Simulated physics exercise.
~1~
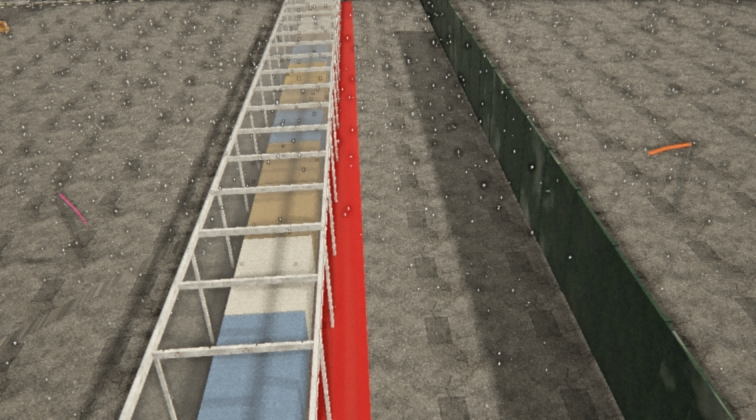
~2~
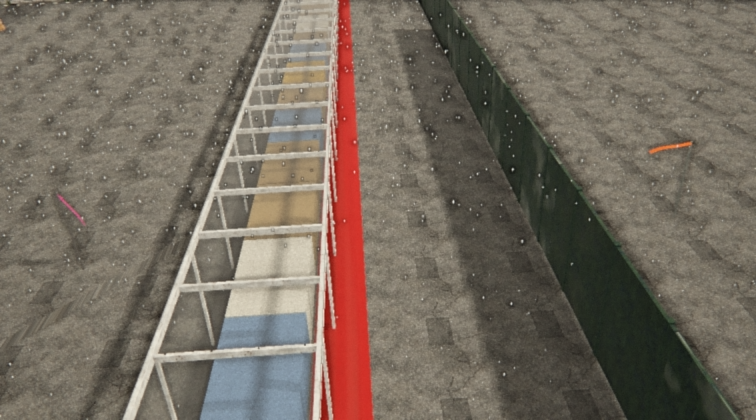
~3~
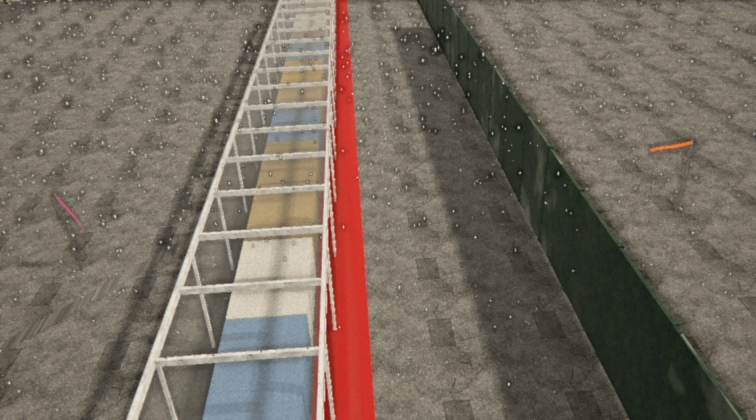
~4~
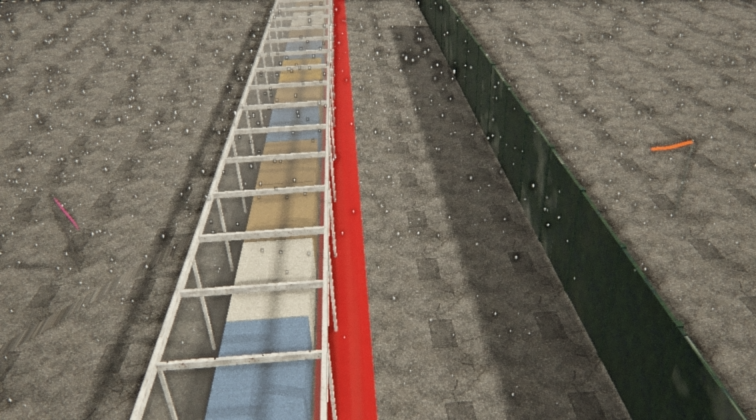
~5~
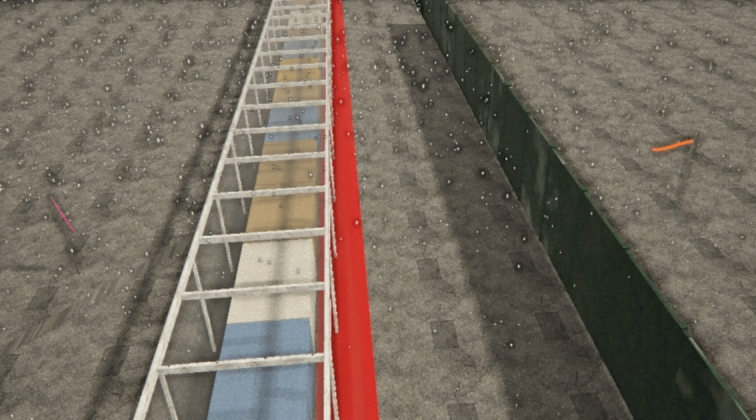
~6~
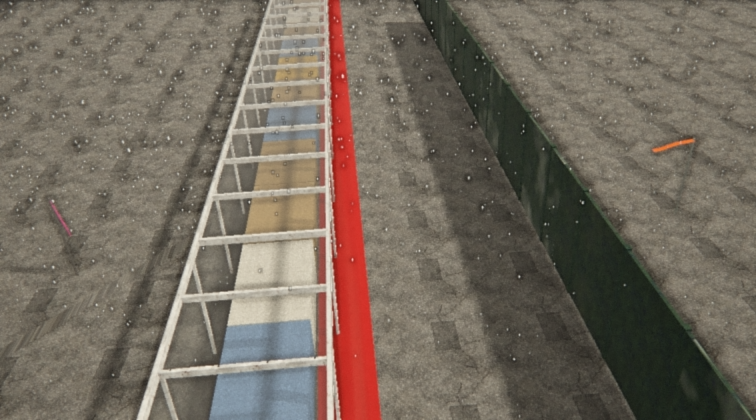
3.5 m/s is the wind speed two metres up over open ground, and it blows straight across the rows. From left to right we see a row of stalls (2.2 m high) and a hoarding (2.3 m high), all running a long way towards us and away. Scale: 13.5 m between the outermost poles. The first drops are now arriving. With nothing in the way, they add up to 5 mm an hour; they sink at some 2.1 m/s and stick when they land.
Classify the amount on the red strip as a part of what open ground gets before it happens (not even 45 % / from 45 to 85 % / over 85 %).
The share is under 45 %.
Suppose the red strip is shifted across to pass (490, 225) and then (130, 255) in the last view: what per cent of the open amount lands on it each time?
It would get around 80 percent the first time and around 90 percent the second.
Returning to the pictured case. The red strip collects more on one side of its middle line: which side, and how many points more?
Heavier on the right flank, with a lead of about 15 points.
After 10 minutes open ground has 0.8 mm and the red strip 0.1 mm.
After 30 minutes open ground has 2.5 mm and the red strip 0.2 mm.
After 60 minutes open ground has 5.0 mm and the red strip 0.4 mm, so the red strip has 8 % of the open amount; the left half of it has 1 %, the right half 15 %.
